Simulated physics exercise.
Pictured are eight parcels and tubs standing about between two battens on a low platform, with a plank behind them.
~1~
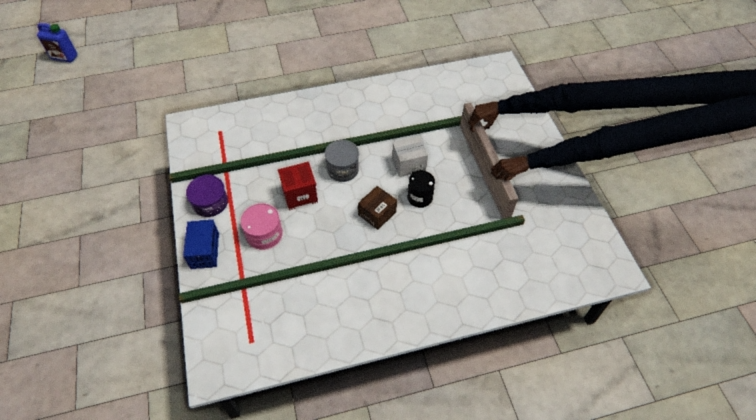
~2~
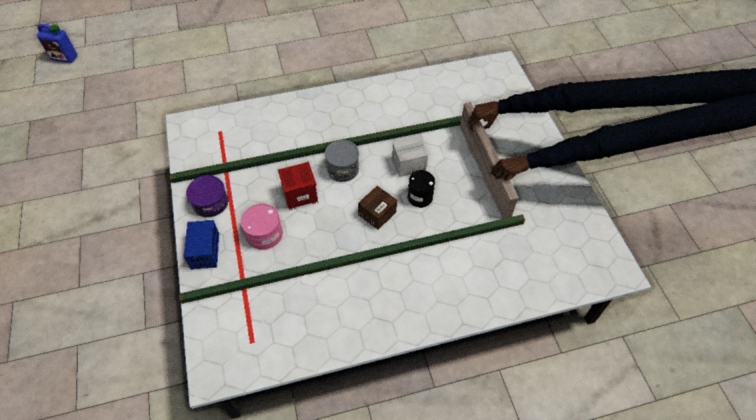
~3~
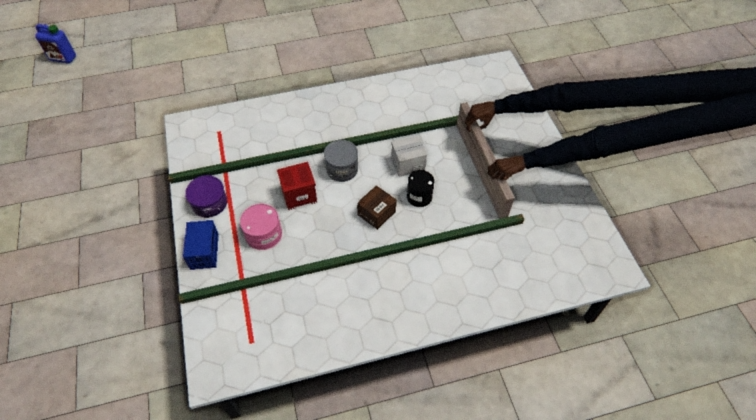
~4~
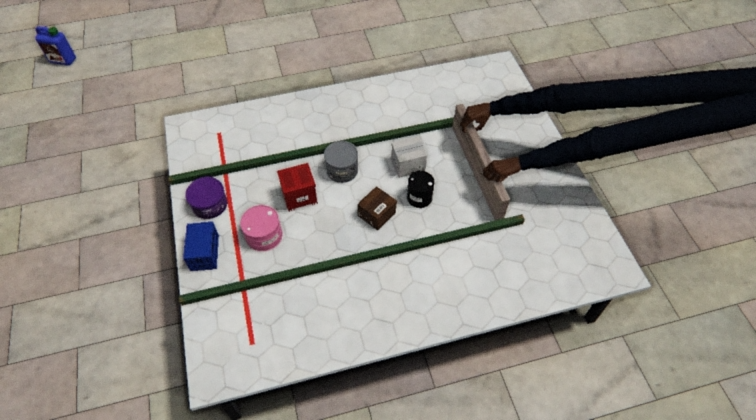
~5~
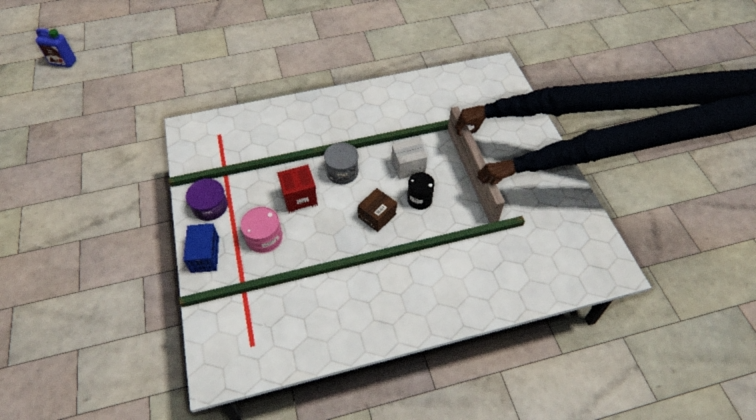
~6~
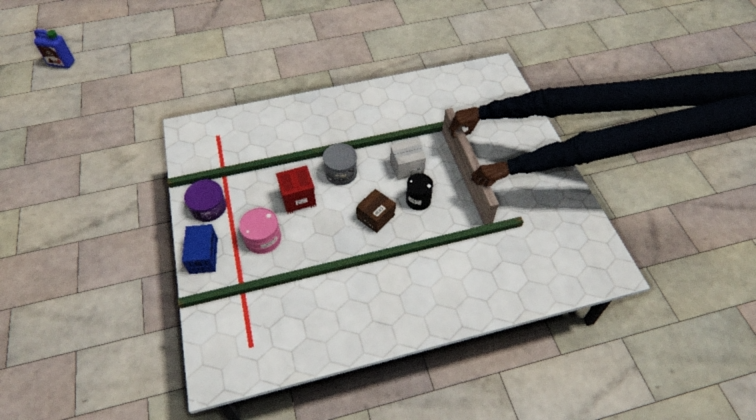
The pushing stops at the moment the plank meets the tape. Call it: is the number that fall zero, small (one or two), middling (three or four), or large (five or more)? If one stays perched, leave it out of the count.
It is small.
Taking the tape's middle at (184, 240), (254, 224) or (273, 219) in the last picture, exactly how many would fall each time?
Respectively, 8, 0 and 0.
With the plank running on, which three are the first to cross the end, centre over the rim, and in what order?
Earliest first: Blue crate, purple pail, grey pail.
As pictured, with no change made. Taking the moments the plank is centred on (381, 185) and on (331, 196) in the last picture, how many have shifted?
At the first spot the count is 4, and at the second it is 5.
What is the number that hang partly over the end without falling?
The figure is 2.
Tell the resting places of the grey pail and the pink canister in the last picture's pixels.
One ends up near (177, 192) and the other near (188, 256).
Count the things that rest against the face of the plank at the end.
It is in contact with 3.
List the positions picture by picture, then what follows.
The first frame shows blue crate (202, 244); purple pail (208, 196); pink canister (262, 227); plank (487, 160); tape (234, 224).
The second frame shows purple pail (208, 197); brown box (378, 208).
The third frame shows pink canister (262, 227); grey pail (342, 161).
The fourth frame shows blue crate (202, 246); black canister (421, 190).
The fifth frame shows purple pail (208, 200); plank (474, 163).
The sixth frame shows blue crate (201, 249); purple pail (206, 201); pink canister (261, 231); plank (468, 165); tape (232, 229).
Early on, none off yet; blue crate at rest near (201, 249); purple pail at rest near (206, 201); pink canister at rest near (261, 231).
A while later, none off yet; blue crate at rest near (201, 249); purple pail at rest near (206, 201); pink canister moving near (260, 233).
Finally, the number that fall off is one or two; lost, purple pail and blue crate.
